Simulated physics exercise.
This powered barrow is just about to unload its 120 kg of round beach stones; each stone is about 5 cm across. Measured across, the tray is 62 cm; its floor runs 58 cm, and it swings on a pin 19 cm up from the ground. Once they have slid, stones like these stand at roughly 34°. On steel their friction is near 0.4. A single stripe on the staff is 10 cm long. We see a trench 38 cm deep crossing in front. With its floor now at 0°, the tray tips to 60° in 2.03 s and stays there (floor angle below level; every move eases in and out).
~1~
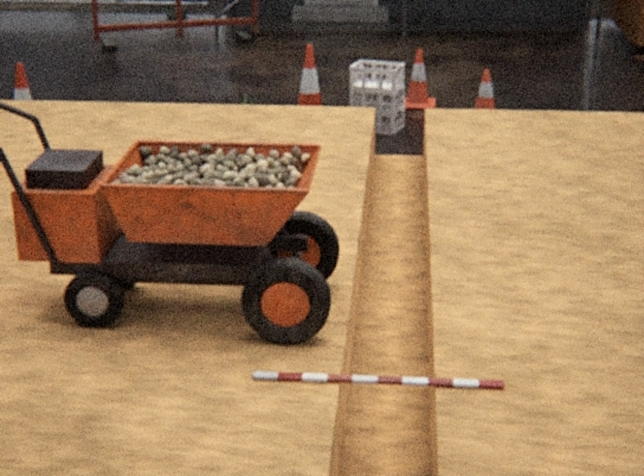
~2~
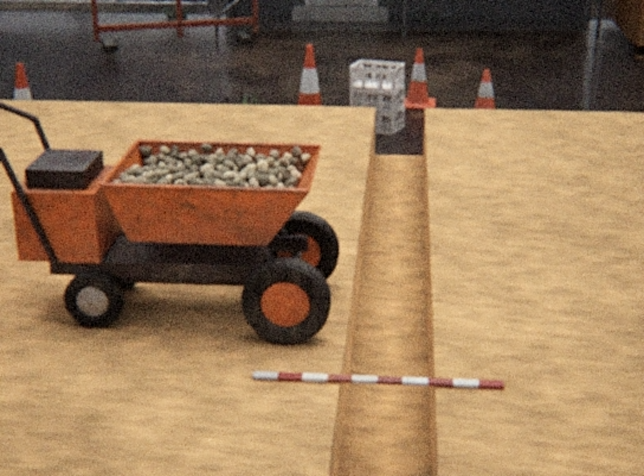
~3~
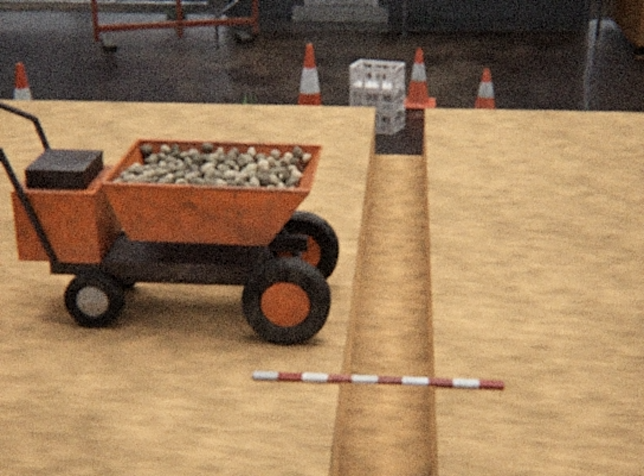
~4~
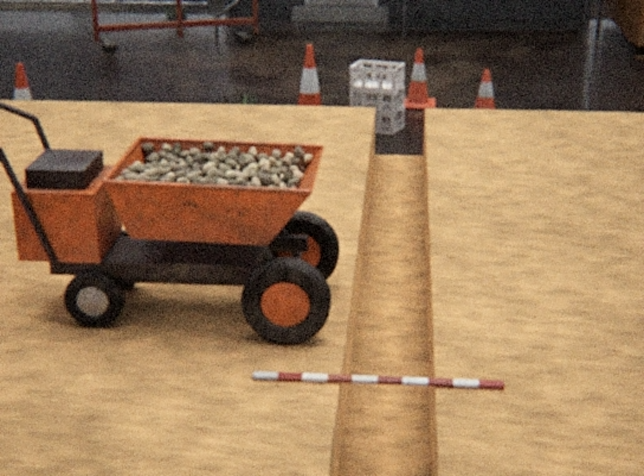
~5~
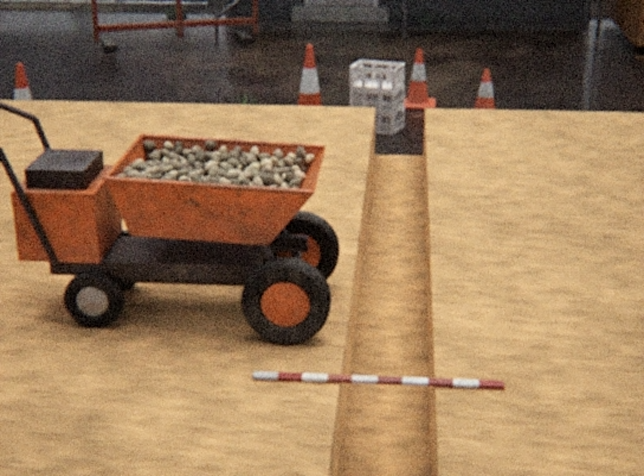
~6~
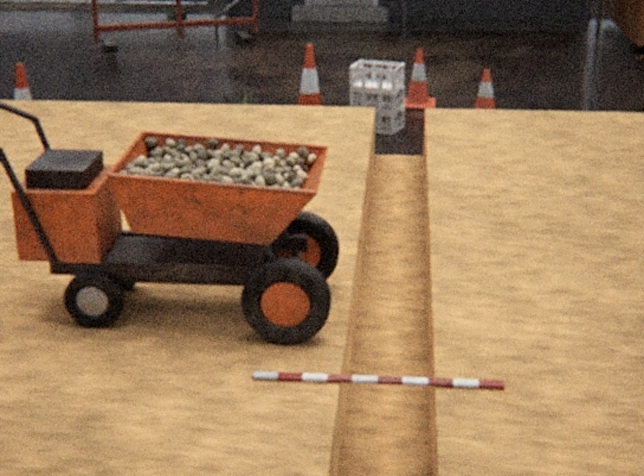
Orange tray of a powered barrow loaded with round stones tilting very slightly forward to the right beside a narrow trench.
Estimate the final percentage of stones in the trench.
I would say 42 percent.
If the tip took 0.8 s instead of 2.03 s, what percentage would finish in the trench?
Trench share: Approx. 25%.
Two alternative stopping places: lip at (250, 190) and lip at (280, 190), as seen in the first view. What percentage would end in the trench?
It comes to about 80 and 65 in a hundred.
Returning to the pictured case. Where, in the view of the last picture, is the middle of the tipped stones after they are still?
(428, 314).
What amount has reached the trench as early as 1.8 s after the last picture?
Around 10 per cent of it, at that instant.
Then, 1.2 s after the last picture the floor is at 51°, 99 % in the tray, 1 % in the trench; the foremost stones are at (408, 243).
Then, 1.8 s after the last picture the floor is at 60°, 63 % in the tray, 12 % in the trench, 26 % past the trench; the foremost stones are at (528, 329).
Then, 2.2 s after the last picture the floor is at 60°, 42 % in the tray, 17 % in the trench, 41 % past the trench; the foremost stones are at (588, 320).
Then, 4.1 s after the last picture the floor is at 60°, 16 % in the tray, 42 % in the trench, 42 % past the trench; the foremost stones are at (618, 316).
